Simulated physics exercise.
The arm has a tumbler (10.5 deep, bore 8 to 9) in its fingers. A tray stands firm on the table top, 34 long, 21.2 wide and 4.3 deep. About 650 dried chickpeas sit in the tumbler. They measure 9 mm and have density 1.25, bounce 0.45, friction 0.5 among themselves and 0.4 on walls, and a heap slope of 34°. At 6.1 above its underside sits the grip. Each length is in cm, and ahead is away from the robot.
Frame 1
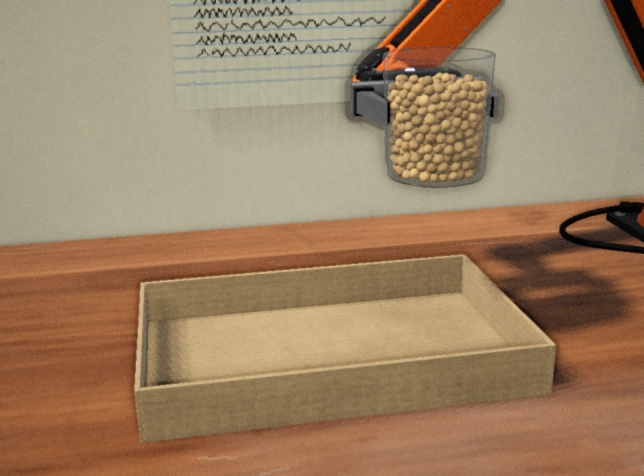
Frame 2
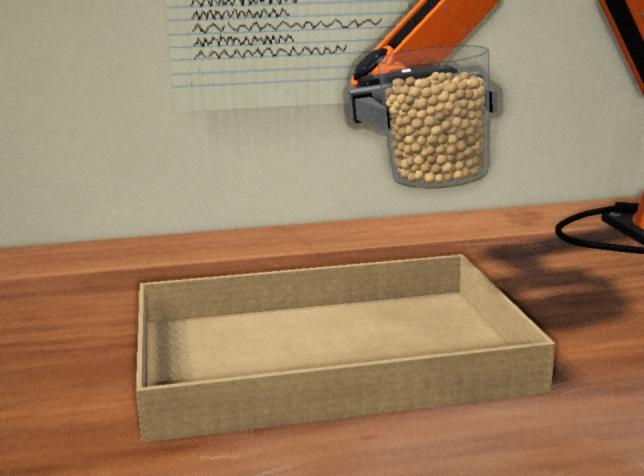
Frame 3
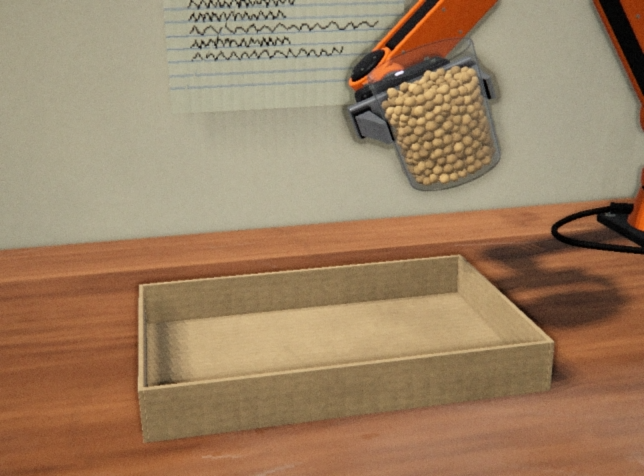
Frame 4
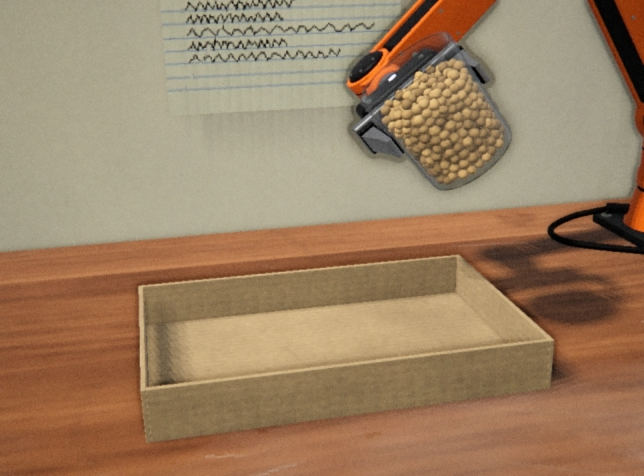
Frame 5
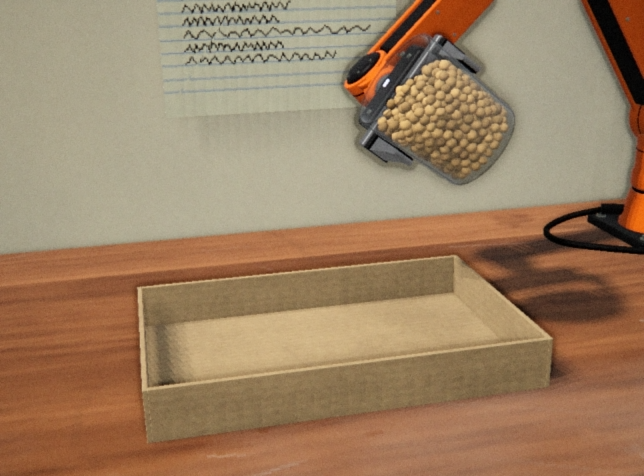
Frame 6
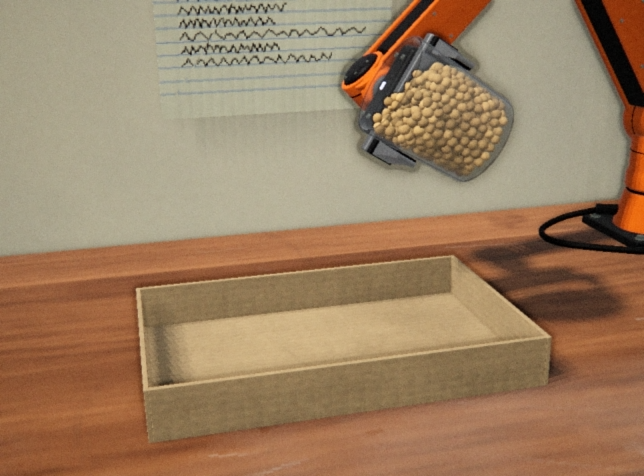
An orange robot arm held a clear tumbler packed with dried chickpeas above an empty tray on a wooden table, then tilted it steadily over to the left, with the chickpeas staying inside.
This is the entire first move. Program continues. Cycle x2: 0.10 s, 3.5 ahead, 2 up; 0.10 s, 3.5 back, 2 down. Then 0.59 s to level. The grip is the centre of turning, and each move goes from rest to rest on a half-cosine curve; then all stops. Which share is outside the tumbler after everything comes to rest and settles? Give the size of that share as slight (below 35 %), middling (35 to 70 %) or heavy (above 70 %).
Middling.
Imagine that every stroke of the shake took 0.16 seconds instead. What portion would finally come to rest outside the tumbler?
That gives about 10 percent.
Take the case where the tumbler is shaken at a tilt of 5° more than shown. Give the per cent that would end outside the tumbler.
Estimate: Close to 55 per cent.
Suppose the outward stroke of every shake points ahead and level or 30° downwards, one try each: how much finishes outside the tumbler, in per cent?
Near 30 and 15 percent respectively.
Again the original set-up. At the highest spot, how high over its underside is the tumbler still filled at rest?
8.0 cm.
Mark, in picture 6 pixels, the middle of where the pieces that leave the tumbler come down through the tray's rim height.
They come down centred close to (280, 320).
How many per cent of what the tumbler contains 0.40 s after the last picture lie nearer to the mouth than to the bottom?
65 per cent.
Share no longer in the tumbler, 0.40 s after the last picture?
About 35 per cent so far.
Then, 0.40 s later, tilted 58° forward, highest piece 25 above the table; 421 in the tumbler, 169 in the tray, 59 in flight or on a rim.
Then, 0.79 s later, tilted 15° forward, highest piece 27 above the table; 372 in the tumbler, 268 in the tray, 8 on the table or floor, 1 in flight or on a rim.
Then, 1.19 s later, level, highest piece 25 above the table; 372 in the tumbler, 268 in the tray, 9 on the table or floor.
Then, 2.24 s later, level, highest piece 25 above the table; 372 in the tumbler, 268 in the tray, 9 on the table or floor.
At rest, 372 in the tumbler, 268 in the tray, 9 on the table or floor. That is 43 % outside the tumbler.
